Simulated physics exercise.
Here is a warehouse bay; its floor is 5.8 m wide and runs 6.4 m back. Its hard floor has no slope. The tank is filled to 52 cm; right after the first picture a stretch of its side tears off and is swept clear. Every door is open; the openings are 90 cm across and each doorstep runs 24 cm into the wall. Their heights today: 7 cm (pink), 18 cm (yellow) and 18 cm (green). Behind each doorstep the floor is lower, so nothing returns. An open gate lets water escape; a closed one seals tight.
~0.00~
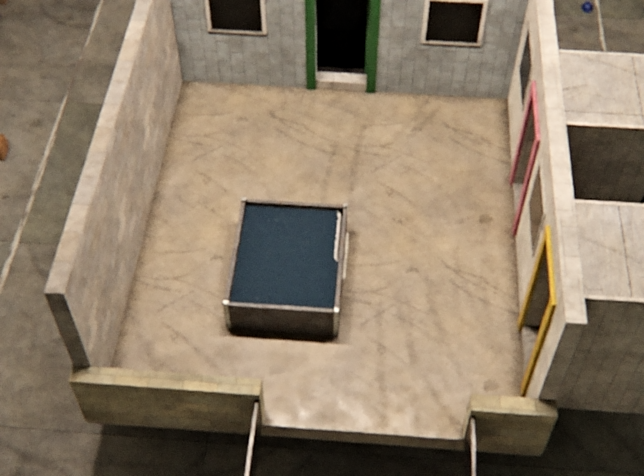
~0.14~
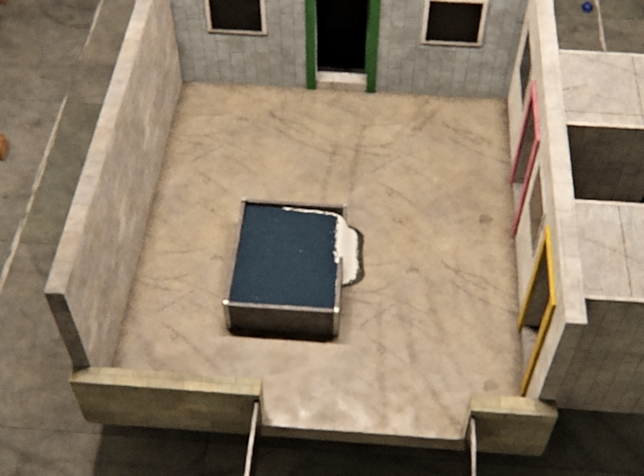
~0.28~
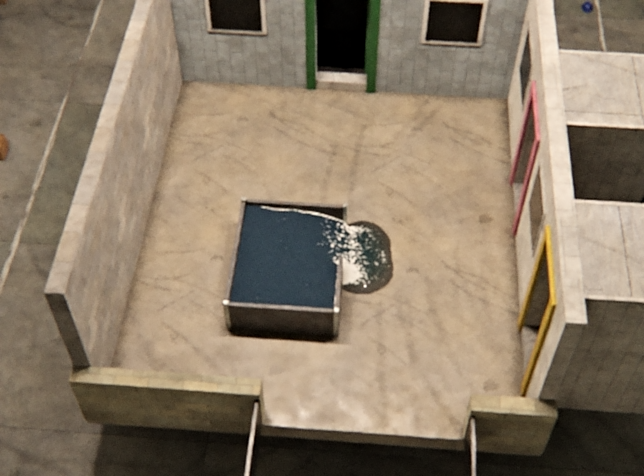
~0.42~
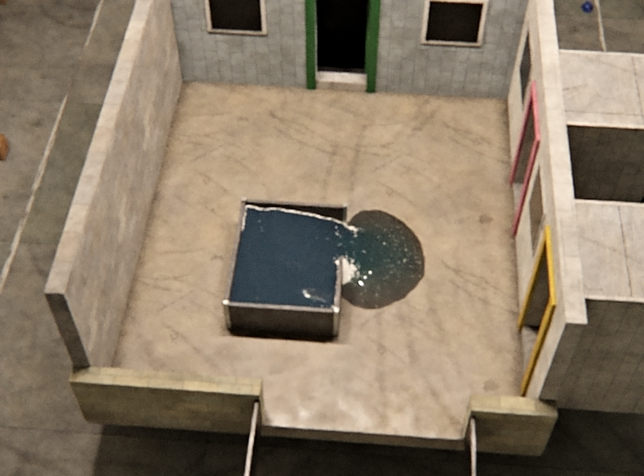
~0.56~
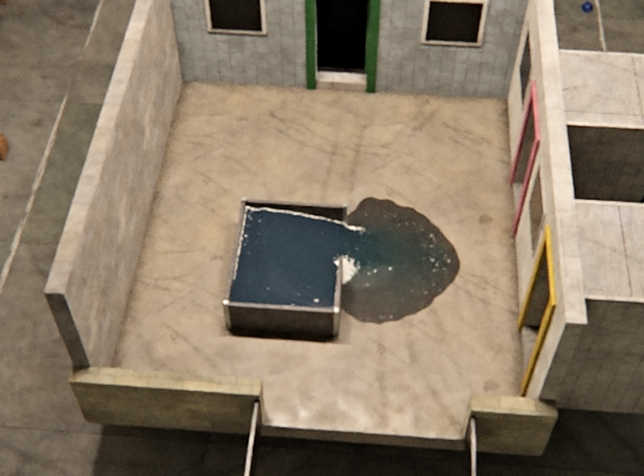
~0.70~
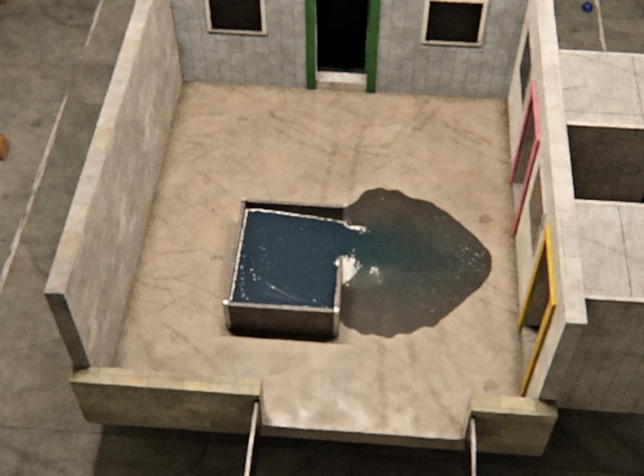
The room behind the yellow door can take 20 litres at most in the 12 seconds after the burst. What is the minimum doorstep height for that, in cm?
It would have to be roughly 6.5 cm high.
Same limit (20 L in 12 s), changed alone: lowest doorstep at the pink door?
Roughly 13.0 cm at pink.
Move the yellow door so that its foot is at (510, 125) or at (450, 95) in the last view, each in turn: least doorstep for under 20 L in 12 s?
Roughly 7.5 and 8.5 cm.
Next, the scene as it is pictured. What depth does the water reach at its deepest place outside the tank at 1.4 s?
Up to some 28 cm.
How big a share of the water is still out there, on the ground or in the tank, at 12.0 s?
Roughly 82 in a hundred.
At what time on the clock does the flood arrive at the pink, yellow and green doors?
Arrival: Pink 1.2 s, yellow 1.6 s, green 4.0 s.
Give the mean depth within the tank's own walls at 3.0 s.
Some 23 cm.
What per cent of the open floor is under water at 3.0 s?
Near 30 per cent is wet.
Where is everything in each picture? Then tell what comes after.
In the first picture, still water, 52 cm deep, in the tank at (288, 256); the yellow door at (535, 320) is dry.
In the second picture, the front is at (357, 276), 0.3 m from the gap at (341, 248); 0.2 m2 of floor is wet, 52 cm left at the back.
In the third picture, the front is at (385, 278), 0.7 m from the gap at (341, 249); 0.7 m2 of floor is wet, 52 cm left at the back.
In the fourth picture, water pours out at (341, 250) and has run 1.2 m, to (417, 273); about 6 cm deep outside, 52 cm at the back.
In the fifth picture, water pours out at (341, 250) and has run 1.7 m, to (453, 269); about 5 cm deep outside, 47 cm at the back.
In the sixth picture, the front is at (484, 271), 2.2 m from the gap at (341, 249); 3.5 m2 of floor is wet, 44 cm left at the back; 1.3 m in a straight line remain to the yellow door at (535, 320).
After 1.4 s water covers 20 % of the floor, deepest (28 cm) near (352, 247); it has not reached the yellow door.
After 3.0 s water covers 30 % of the floor, deepest (20 cm) near (525, 428); 10 cm at the yellow door, 0 litres in over its 18 cm doorstep.
After 12.0 s water covers 95 % of the floor, deepest (6 cm) near (131, 290); 4 cm at the yellow door, 0 litres in over its 18 cm doorstep.
At the yellow door as built, the water arrived by 1.6 s and peaked near 12 cm at 2.2 s.
Run again over the same 12 s with other heights there, 36 litres in over 5 cm, 9 litres over 8 cm. The limit of 20 litres is kept from about 6.5 cm up.
